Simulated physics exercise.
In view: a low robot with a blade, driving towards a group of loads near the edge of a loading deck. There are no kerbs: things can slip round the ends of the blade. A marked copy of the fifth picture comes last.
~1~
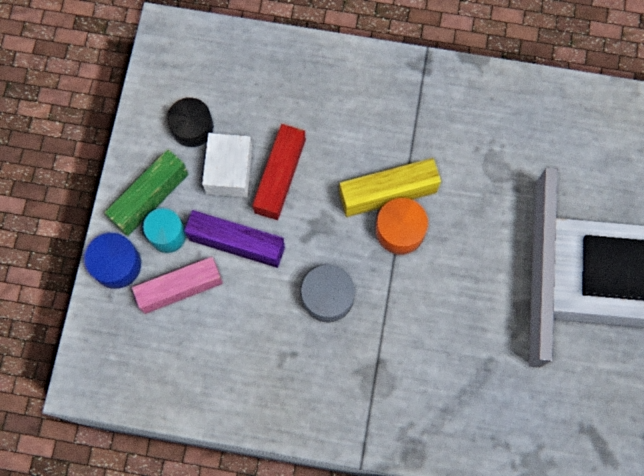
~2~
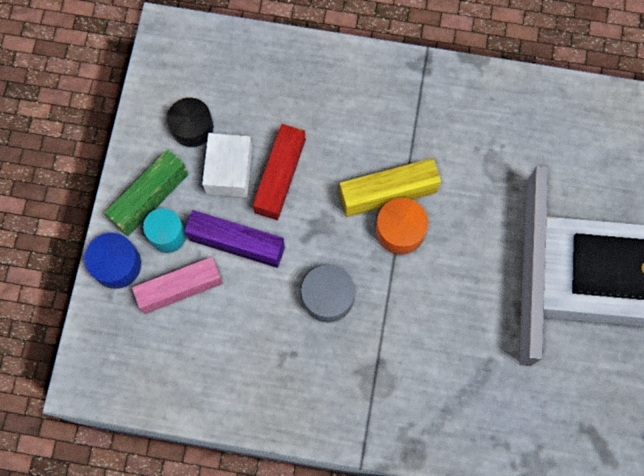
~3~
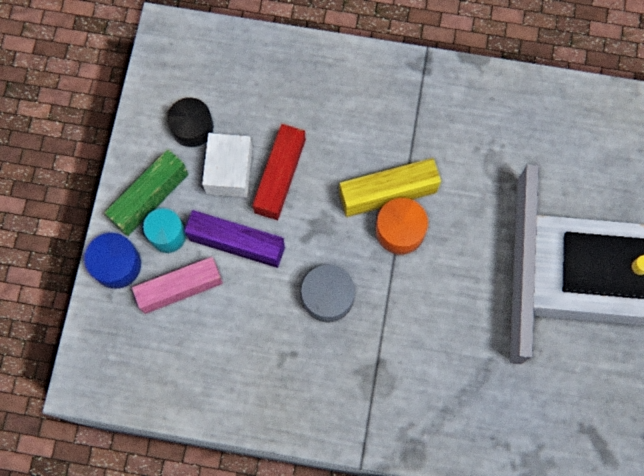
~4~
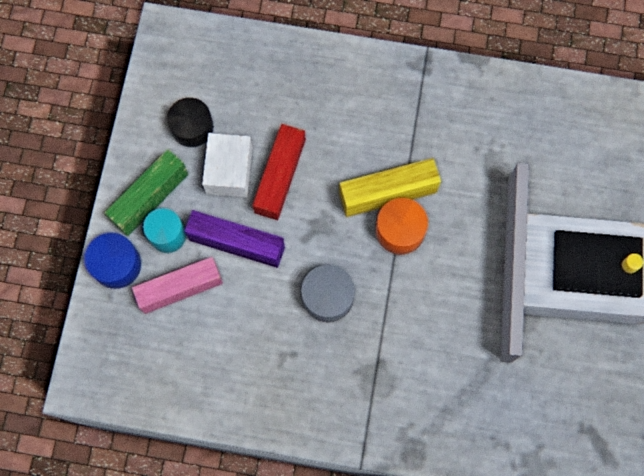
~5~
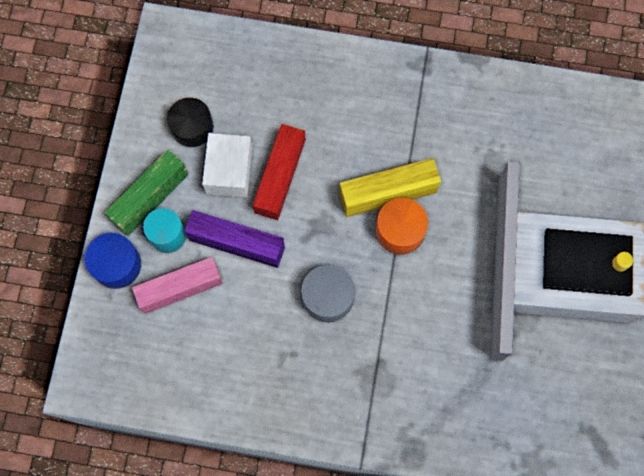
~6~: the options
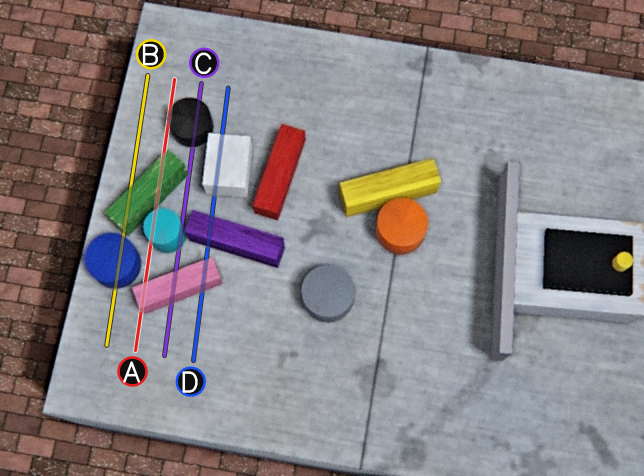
A grey, slab-like deck bordered by reddish-brown brick paving is seen from high above at a slight tilt. Black, blue, teal, grey and orange round pieces lie with a white block and green, purple, pink, red and yellow bars, mostly on the left. From the right, a low machine with a wide grey blade slides slowly left, revealing a yellow knob on its dark top, while the pieces and camera stay still.
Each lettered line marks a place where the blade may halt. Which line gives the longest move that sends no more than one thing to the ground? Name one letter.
Line D.
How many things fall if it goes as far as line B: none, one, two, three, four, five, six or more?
By then, six or more.
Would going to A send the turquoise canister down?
Yes.
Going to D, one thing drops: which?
It is the green bar.
On the copy, A at (156, 210); B at (128, 205); C at (184, 215); D at (211, 219).
On D. First, robot (471, 242); yellow stick (348, 188); orange canister (369, 223).
Then, robot (362, 224); green bar (139, 187); black canister (180, 112).
Finally, robot (282, 211); green bar over the edge; turquoise canister (95, 220); one fallen.
By contrast, A drops five; B drops eight; C drops three.
